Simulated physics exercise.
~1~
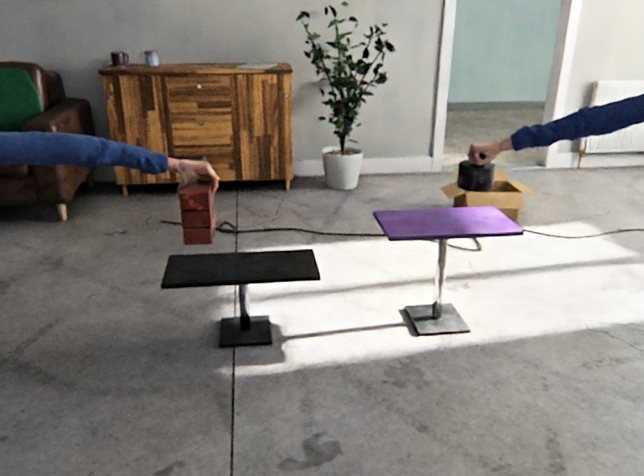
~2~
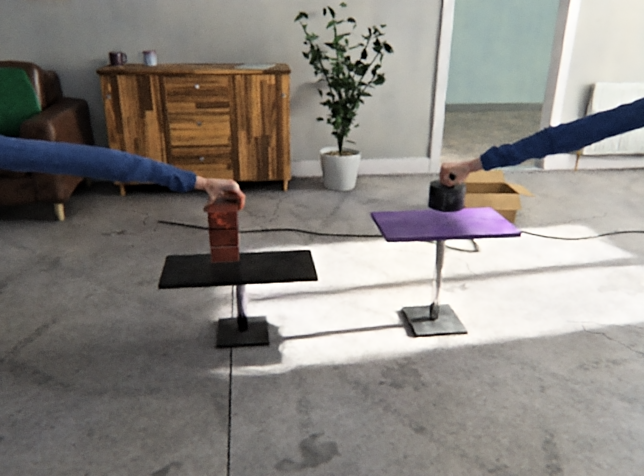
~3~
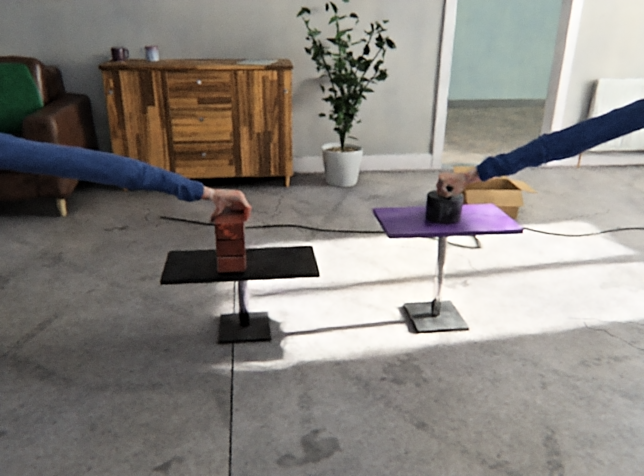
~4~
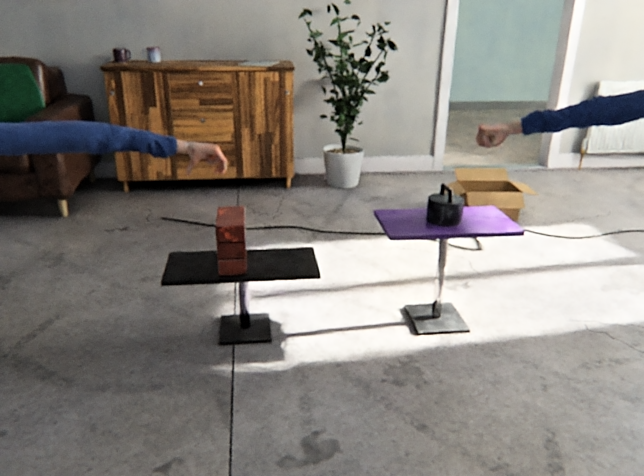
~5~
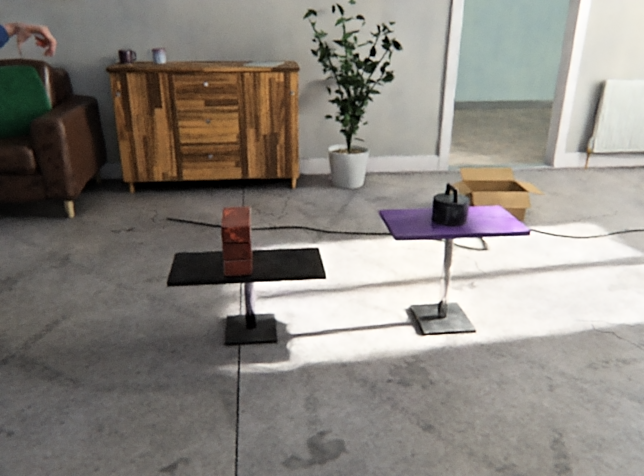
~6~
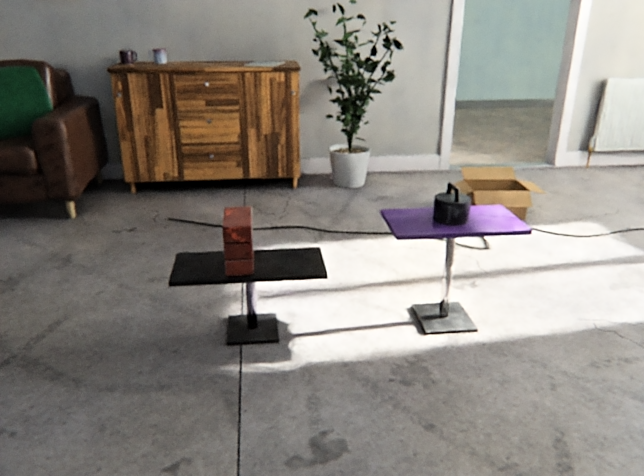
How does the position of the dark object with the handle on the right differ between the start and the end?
At the start a hand holds it up above the purple side table, in front of the cardboard box. By the end it is lower and a little further left, resting on the purple tabletop with no hand on it.
In a sunlit room with a concrete floor, two blue-sleeved arms lower a stack of reddish bricks onto a black side table and a dark, handled object onto a purple one, then let go and withdraw, leaving both tables standing upright with their loads.
